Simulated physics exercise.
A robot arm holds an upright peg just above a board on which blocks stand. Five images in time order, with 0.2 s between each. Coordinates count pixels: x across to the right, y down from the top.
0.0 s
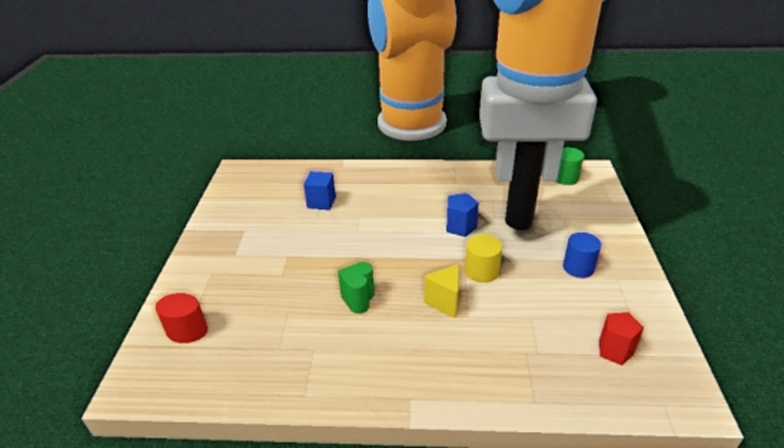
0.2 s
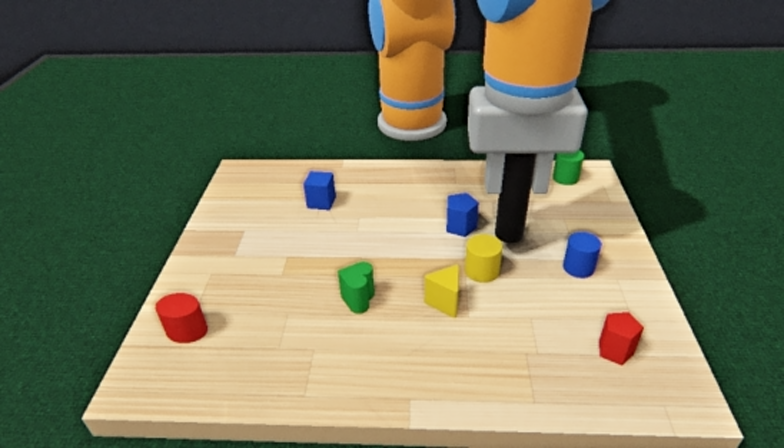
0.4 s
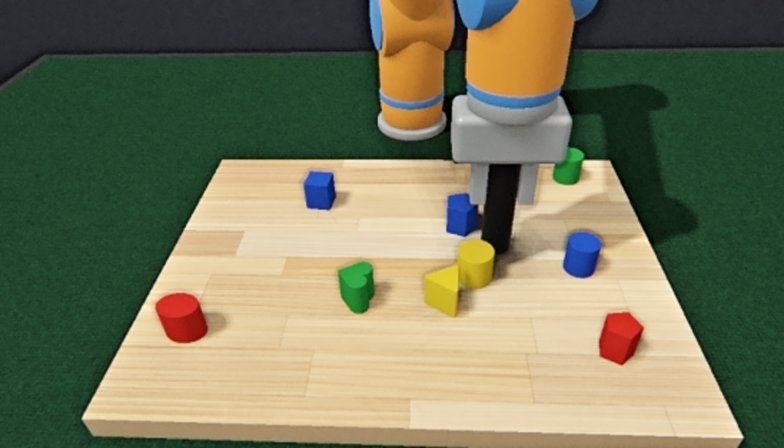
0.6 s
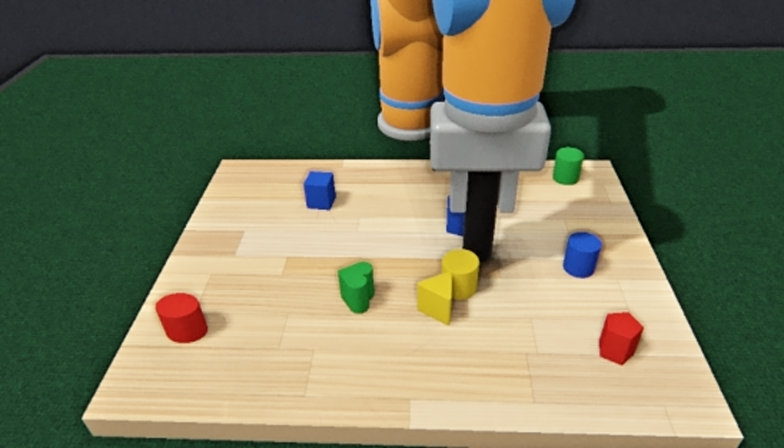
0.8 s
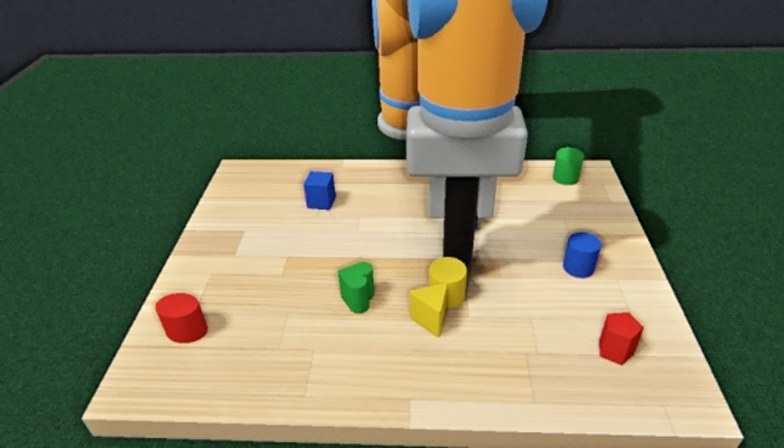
A robot arm's black peg moves down-left, pushing the yellow cylinder against the yellow triangular block.
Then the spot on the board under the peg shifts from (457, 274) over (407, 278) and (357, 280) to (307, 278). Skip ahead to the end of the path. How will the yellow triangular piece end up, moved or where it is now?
That one stays where it is.
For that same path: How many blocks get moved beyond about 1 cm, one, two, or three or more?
Most likely two.
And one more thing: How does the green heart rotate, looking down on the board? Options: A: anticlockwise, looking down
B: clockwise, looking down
A - anticlockwise, looking down.
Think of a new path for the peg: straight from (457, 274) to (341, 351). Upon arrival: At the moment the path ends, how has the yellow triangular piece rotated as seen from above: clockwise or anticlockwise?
The twist is clockwise.
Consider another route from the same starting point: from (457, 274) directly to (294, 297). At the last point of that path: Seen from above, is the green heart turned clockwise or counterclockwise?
Looking down on the board, it turns counter-clockwise.
What follows on the original path. One third of the way, peg (406, 263); yellow circle (435, 273).
Two thirds of the way, peg (355, 264); green heart (345, 277), turned 40° anticlockwise; yellow circle (435, 273).
At the end, peg (305, 263); green heart (342, 277), turned 60° anticlockwise; yellow triangular piece in place; yellow circle (435, 273).
